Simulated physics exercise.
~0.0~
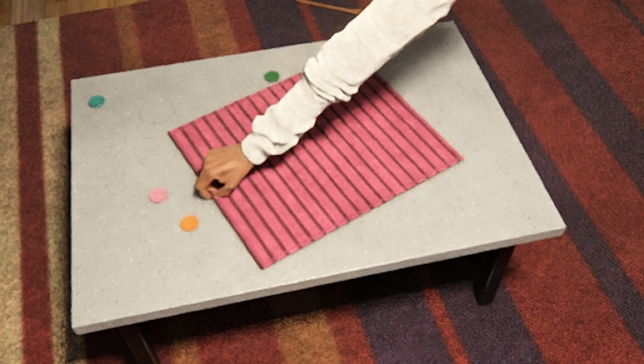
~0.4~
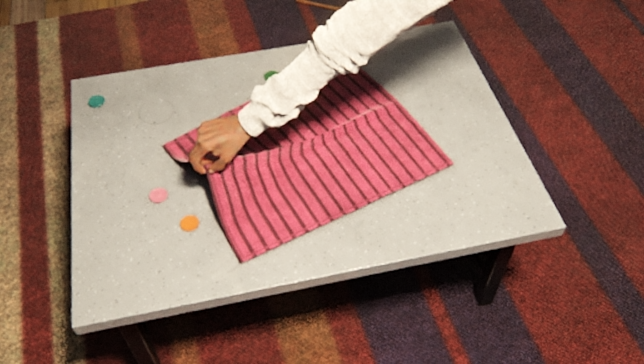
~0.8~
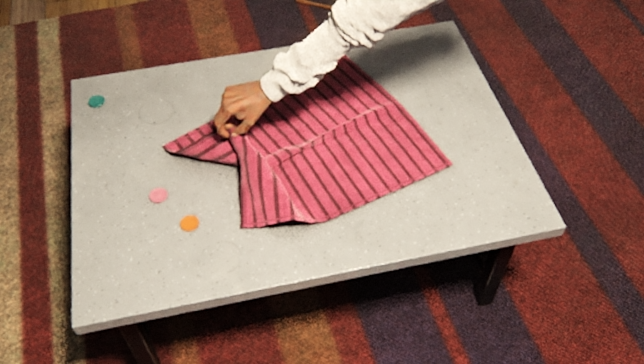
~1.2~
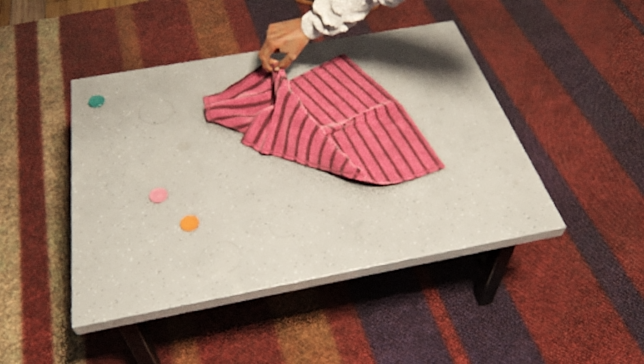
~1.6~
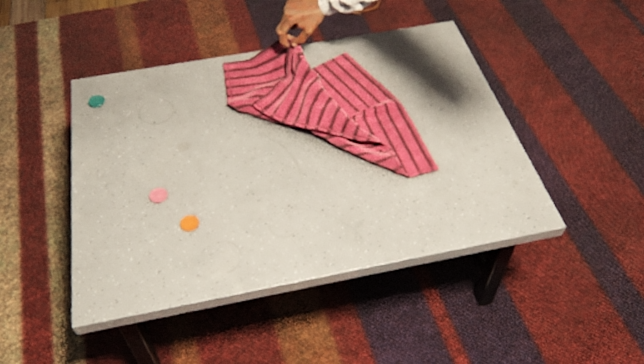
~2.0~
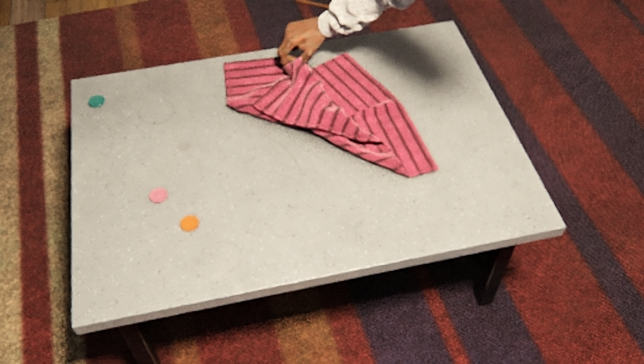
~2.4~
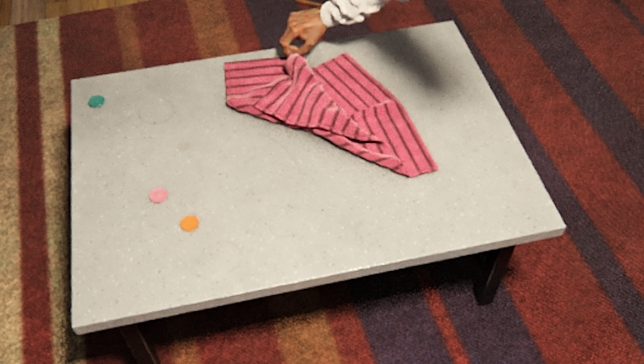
A pink napkin with dark stripes lies flat on a pale grey tabletop, with a teal disc and pink, orange and green tokens around it. A hand in a white sleeve pinches its left edge and lifts it, raising a fold. The hand draws the pinched part up and to the right toward the far edge, and the near side follows, bunching into creases. It sets the cloth down over the green token and loosens its hold. The napkin ends crumpled near the far edge, hiding the green token, while the pink and orange tokens and teal disc stay uncovered.
